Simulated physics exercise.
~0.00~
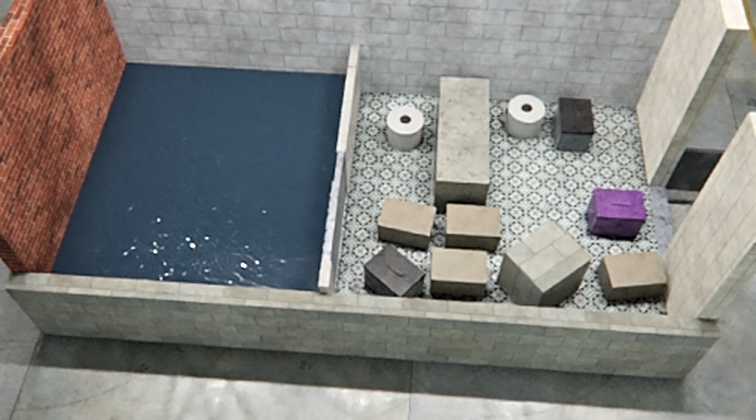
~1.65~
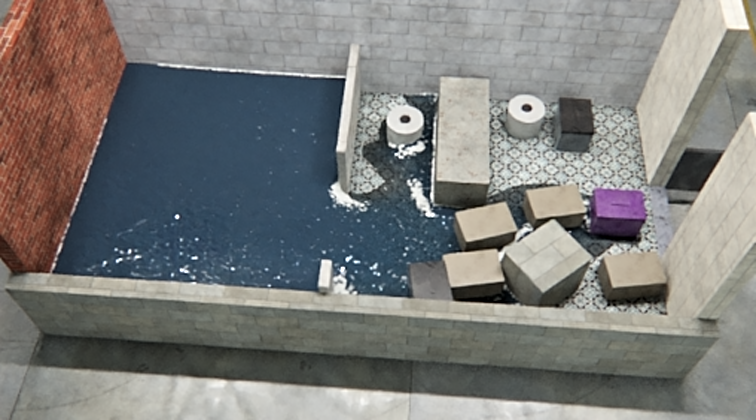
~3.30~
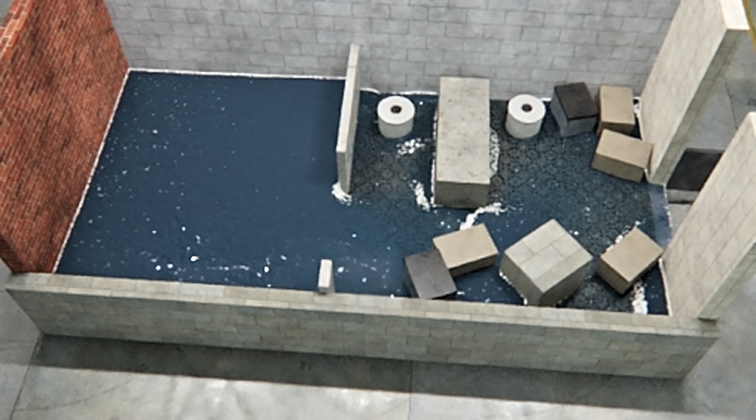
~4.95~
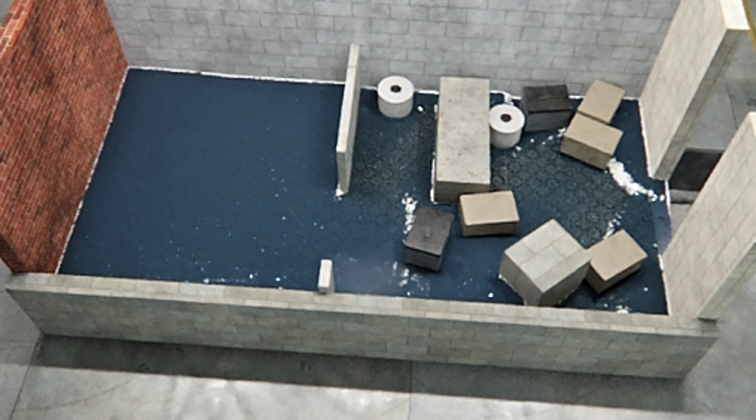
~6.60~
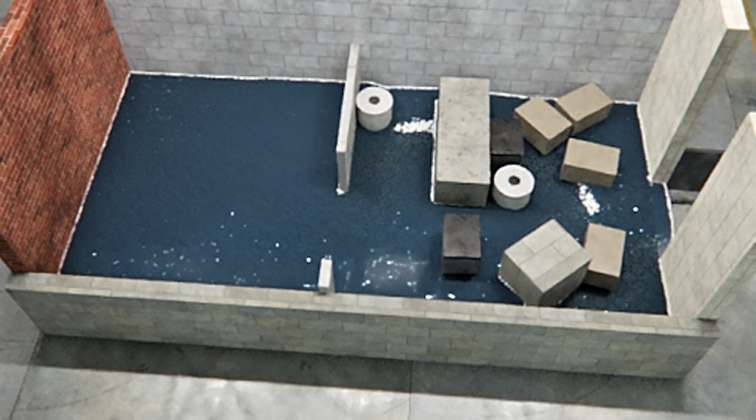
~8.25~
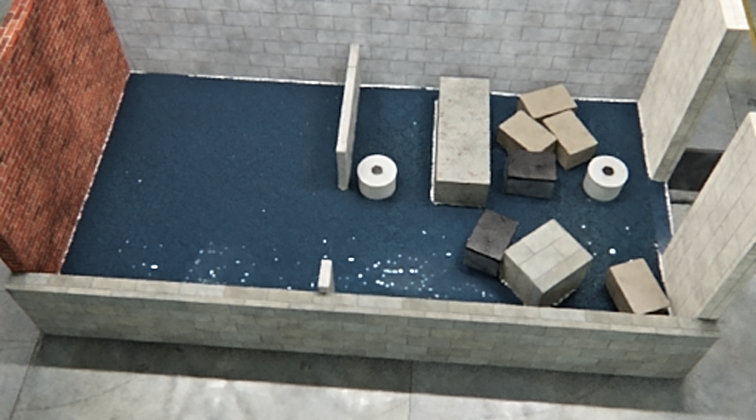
The clip shows dark water bursting past a partition into a tiled room of scattered boxes and two white tubs, sweeping the purple chest out of view as other objects drift, until several tan and dark boxes cluster beyond the fixed long block, with the tubs apart.
